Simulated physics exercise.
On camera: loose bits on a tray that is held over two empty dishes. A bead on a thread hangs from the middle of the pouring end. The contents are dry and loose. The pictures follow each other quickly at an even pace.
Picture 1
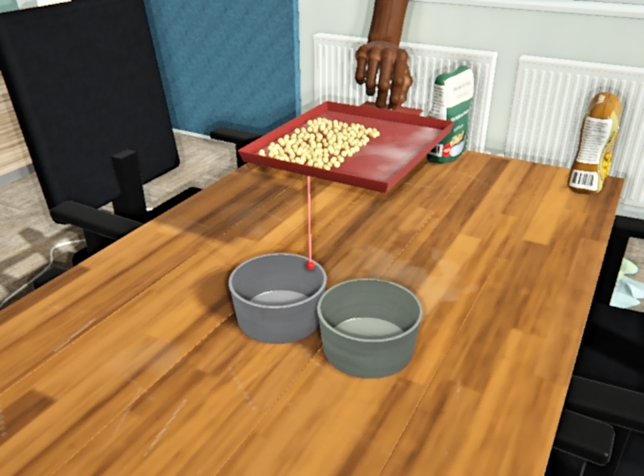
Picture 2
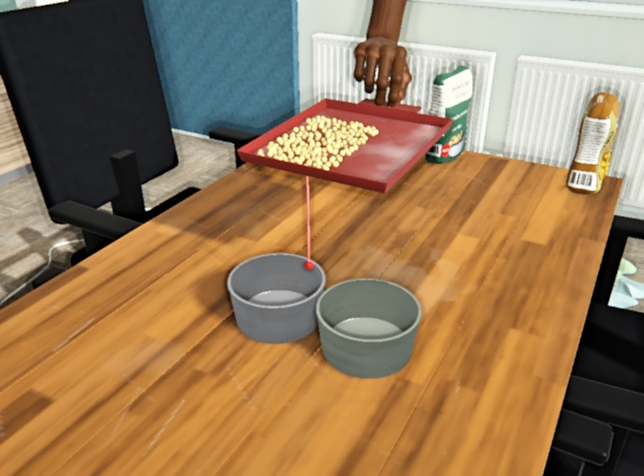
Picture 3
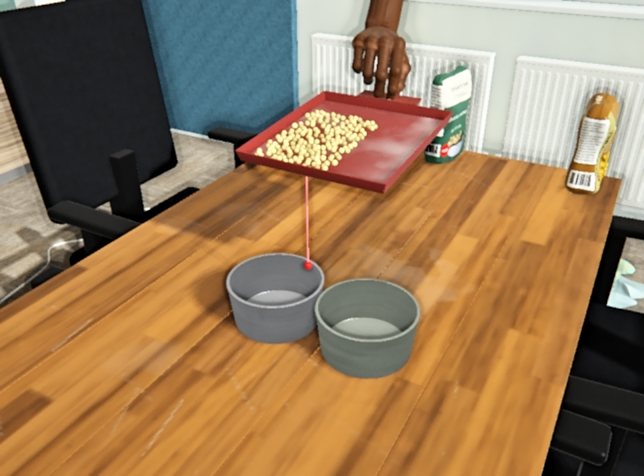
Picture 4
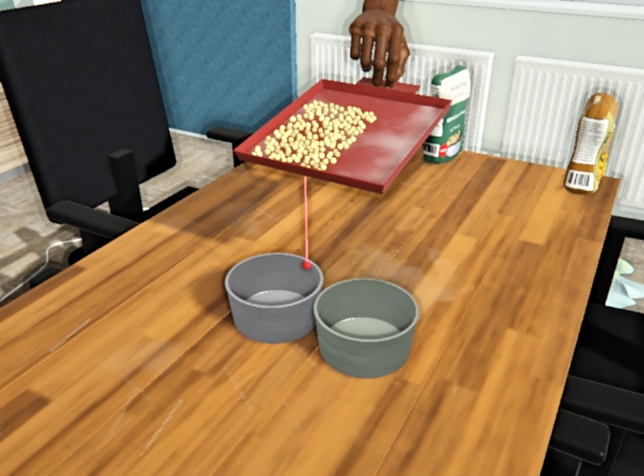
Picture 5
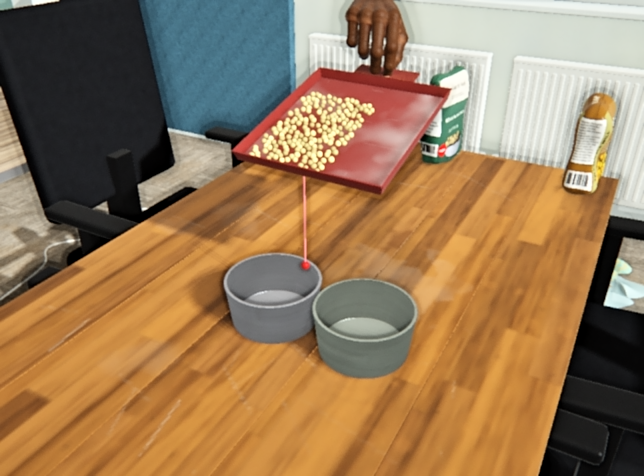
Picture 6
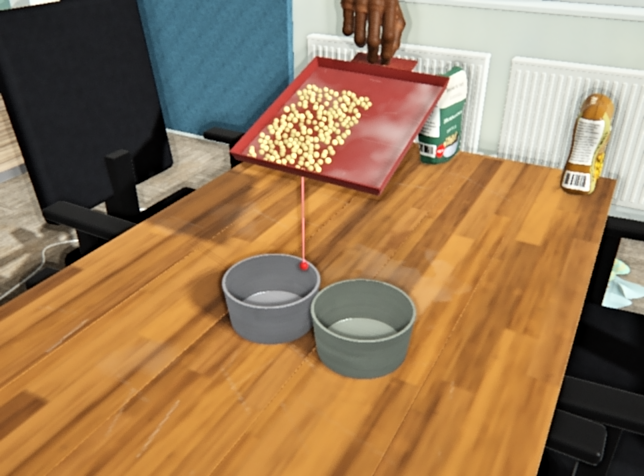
A dark-skinned hand holds a red tray of pale, round beans above a wooden table, seen from slightly above in a room with black chairs, a blue panel and white radiators. Two empty grey bowls sit below, a red bead hangs on a thread, and green-and-white and yellowish packages stand behind. The hand rises, steadily tilting the tray toward the viewer, and the beans shift slightly while the view drifts very little.
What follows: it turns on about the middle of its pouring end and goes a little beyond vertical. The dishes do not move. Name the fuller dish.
The left dish gets more.
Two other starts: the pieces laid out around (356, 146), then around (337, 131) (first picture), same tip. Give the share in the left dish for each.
In turn 40 and 60 in a hundred.
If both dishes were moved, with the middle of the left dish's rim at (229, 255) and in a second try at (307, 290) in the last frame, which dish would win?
In turn: The dish on the right; the left dish.
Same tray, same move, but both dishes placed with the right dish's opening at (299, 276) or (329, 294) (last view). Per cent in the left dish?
About 0 and 30 per cent.
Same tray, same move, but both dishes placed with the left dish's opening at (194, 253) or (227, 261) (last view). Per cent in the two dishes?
Roughly 60 per cent, and 70 per cent.
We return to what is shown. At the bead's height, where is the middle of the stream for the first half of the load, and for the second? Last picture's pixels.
The first part at (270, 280); the rest at (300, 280).
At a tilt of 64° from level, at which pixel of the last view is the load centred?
Near (291, 159).
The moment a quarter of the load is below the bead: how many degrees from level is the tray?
At about 95°.
Shortly afterwards, tray tipped steeply; all but a few on the tray; only a few in the right dish; a little in the air.
Next, tray tipped past a quarter turn; a little on the tray; a little in the right dish; near a third in the left dish; a little outside both; near a third in the air.
Some moments later, tray tipped past a quarter turn; near a quarter in the right dish; near two thirds in the left dish; a little outside both.
In the end, tray tipped past a quarter turn; near a quarter in the right dish; near two thirds in the left dish; a little outside both.
